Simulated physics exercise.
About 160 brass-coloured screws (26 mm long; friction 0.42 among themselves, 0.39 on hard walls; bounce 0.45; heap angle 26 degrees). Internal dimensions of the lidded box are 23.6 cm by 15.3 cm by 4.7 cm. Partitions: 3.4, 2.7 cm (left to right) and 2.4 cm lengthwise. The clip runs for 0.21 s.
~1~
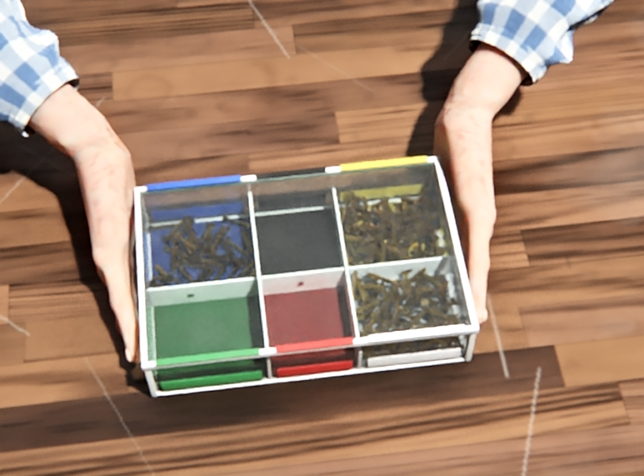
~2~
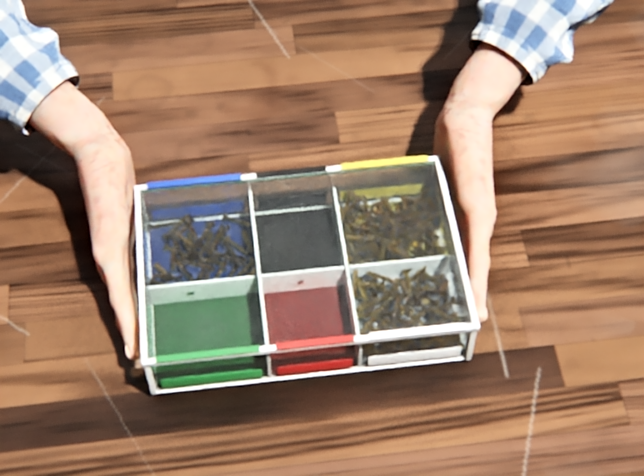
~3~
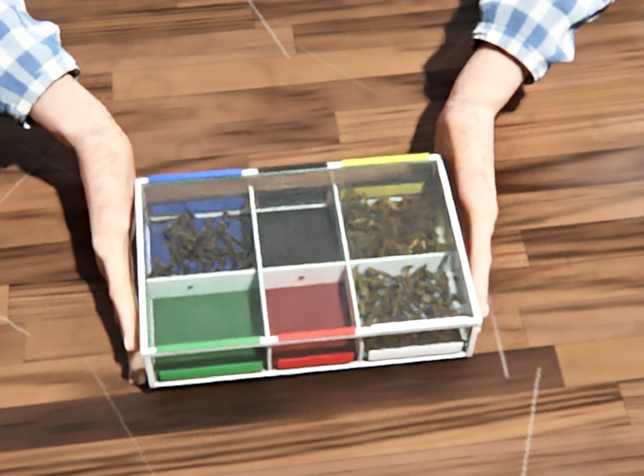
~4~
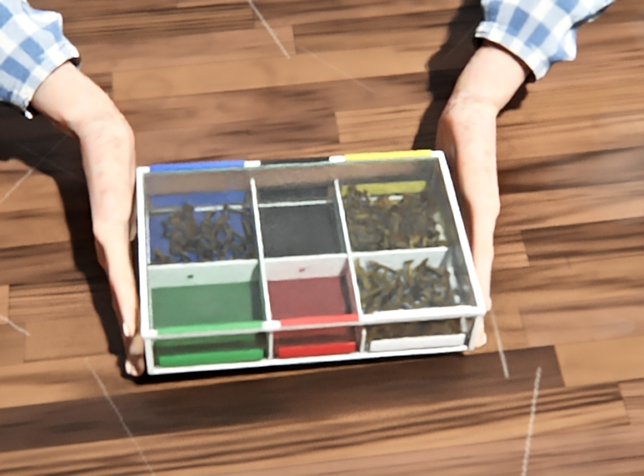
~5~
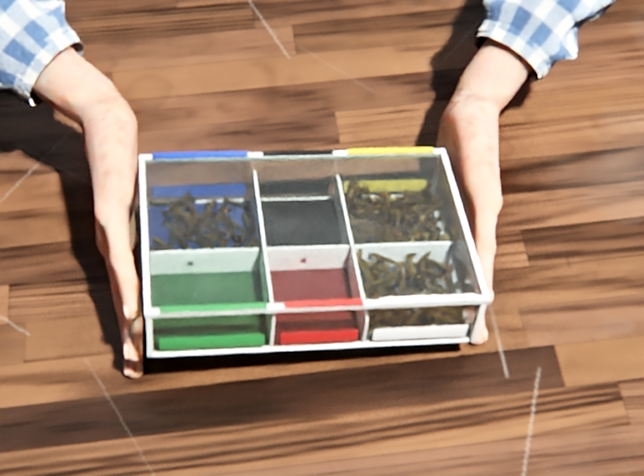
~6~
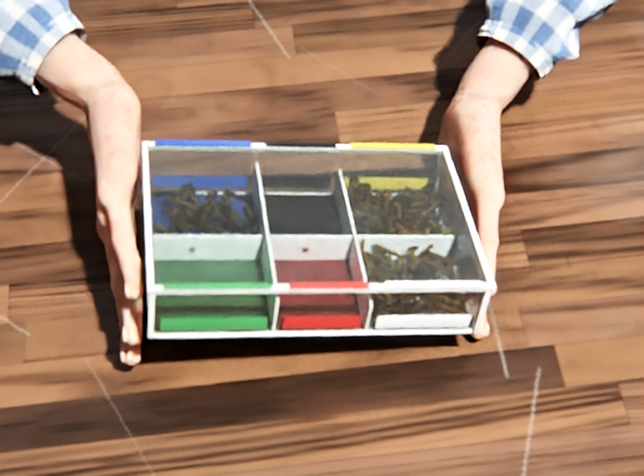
On a wooden plank surface, two hands in blue checked sleeves hold a clear-lidded box with six coloured compartments, small dark pieces lying in the blue, yellow and white ones. The hands gradually tilt the box, raising its near side, while the pieces stay in their same compartments.
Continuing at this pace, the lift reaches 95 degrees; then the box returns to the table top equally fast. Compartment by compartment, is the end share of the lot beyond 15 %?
In order: Red: Fails, blue: Succeeds, green: Fails, yellow: Succeeds, white: Succeeds, black: Fails.
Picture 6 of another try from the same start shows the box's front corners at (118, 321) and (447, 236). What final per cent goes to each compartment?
Each compartment ends with, in per cent, red 0, blue 30, green 0, yellow 40, white 5 and black 25.
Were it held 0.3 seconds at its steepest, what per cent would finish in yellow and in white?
Yellow 55; white 25.
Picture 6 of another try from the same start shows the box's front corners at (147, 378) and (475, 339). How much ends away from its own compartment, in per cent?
Estimate: Around 50 %.
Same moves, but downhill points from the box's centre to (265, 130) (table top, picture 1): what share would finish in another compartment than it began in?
Around 35 percent of them.
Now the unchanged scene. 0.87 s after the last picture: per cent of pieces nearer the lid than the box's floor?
Estimate: Near 40 per cent.
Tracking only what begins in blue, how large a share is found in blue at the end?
Share retained: Some 100 per cent.
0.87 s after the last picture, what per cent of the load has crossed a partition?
At that time I'd say around 5 per cent.
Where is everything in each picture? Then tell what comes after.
The first frame shows box tilt 0 degrees, front corners at (148, 364) and (472, 327); blue 20 %, yellow 40 %, white 40 %.
The second frame shows box tilt 1 degrees, front corners at (148, 360) and (473, 325).
The third frame shows box tilt 3 degrees, front corners at (148, 350) and (475, 319), lowest corner right back.
The fourth frame shows box tilt 7 degrees, front corners at (148, 333) and (478, 309), lowest corner right back.
The fifth frame shows box tilt 11 degrees, front corners at (150, 311) and (483, 297), lowest corner right back.
The sixth frame shows box tilt 16 degrees, front corners at (154, 288) and (488, 285), lowest corner right back; blue 20 %, yellow 40 %, white 40 %.
Then, 0.87 s after the last picture, tilt 95 degrees; blue 20 %, yellow 45 %, white 35 %.
Then, 1.43 s after the last picture, tilt 42 degrees; blue 20 %, yellow 55 %, white 25 %.
Then, 2.06 s after the last picture, tilt 0 degrees; blue 20 %, yellow 55 %, white 20 %.
In the end, red 0 %, blue 20 %, green 0 %, yellow 55 %, white 20 %, black 0 %.
